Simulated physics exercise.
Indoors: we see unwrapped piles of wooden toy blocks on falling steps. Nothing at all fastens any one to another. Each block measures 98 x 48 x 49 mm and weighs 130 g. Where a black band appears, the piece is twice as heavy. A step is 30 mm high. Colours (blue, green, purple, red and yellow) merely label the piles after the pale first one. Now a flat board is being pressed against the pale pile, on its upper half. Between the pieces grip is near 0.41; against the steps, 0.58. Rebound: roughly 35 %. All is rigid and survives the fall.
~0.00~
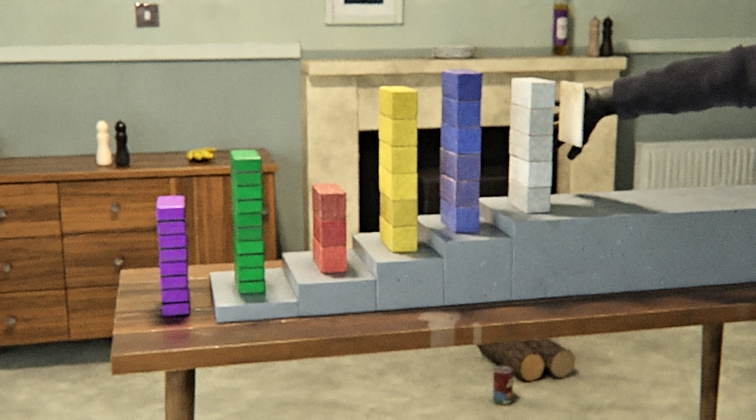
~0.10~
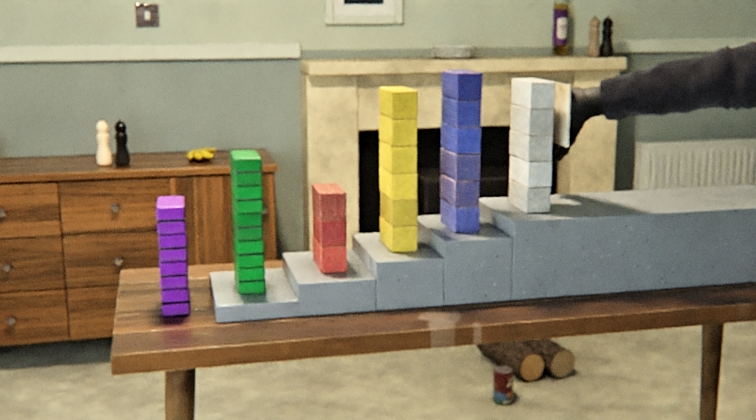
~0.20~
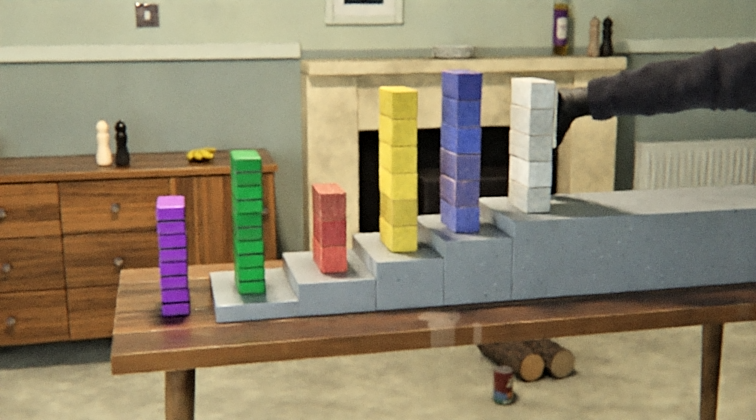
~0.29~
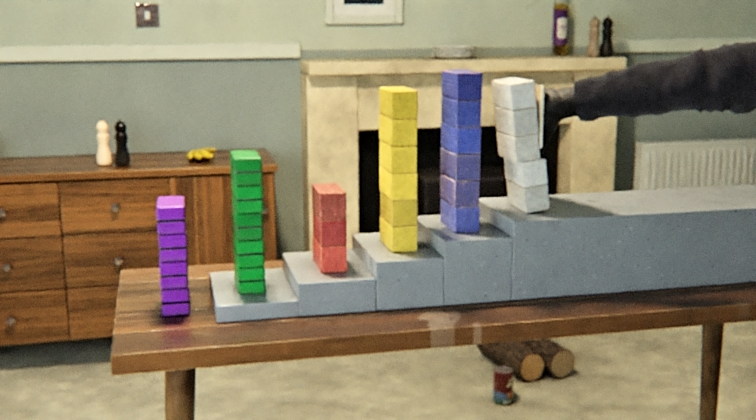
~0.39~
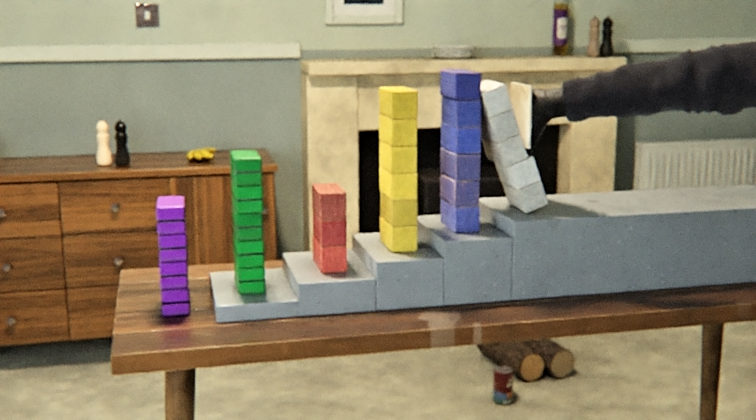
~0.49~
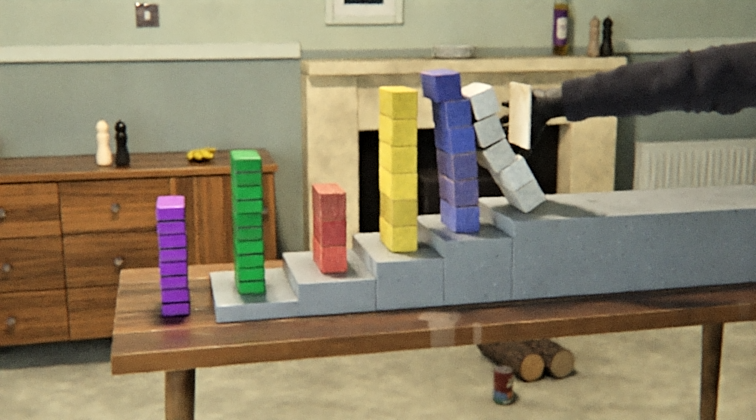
Six stacks of coloured blocks stand on grey steps and a wooden table, seen from the front by a still camera in a green-walled room with a fireplace and wooden drawers. Purple, green, red, yellow, blue and white run left to right. From the right, a dark-sleeved arm pushes a pale board against the white stack, which bends and leans left into the blue one, whose upper blocks shift left.
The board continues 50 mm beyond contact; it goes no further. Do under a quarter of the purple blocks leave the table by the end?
Off the table: Past the one-quarter line.
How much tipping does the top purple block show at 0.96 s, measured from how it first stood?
Roughly 0°.
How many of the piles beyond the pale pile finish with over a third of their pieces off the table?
The answer is 1.
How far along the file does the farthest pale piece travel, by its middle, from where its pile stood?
Around 22 centimetres.
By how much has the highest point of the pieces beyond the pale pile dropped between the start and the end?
Around 22 centimetres.
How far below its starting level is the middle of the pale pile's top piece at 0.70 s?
Some 6 centimetres.
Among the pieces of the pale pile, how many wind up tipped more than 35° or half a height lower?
5 pale pieces.
By 0.70 s, 5 of the pale pile down; none of the 4 purple blocks off the table (0 of 24 in all colours); top purple block unmoved; top blue block tilted 12°.
By 0.96 s, 5 of the pale pile down; none of the 4 purple blocks off the table (0 of 24 in all colours); top purple block unmoved; top yellow block tilted 63°, 10 cm lower.
By 1.30 s, 5 of the pale pile down; none of the 4 purple blocks off the table (0 of 24 in all colours); top purple block moved 18 mm; top yellow block on its side.
By 1.90 s, 5 of the pale pile down; 2 of the 4 purple blocks off the table (4 of 24 in all colours); top purple block upside down; top yellow block tilted 60°, 1.00 m lower.
When it is over (2.2 s), 5 of the pale pile down; 2 of the 4 purple blocks off the table (4 of 24 in all colours); top purple block 90 cm lower; top yellow block upside down. That is 50 per cent.
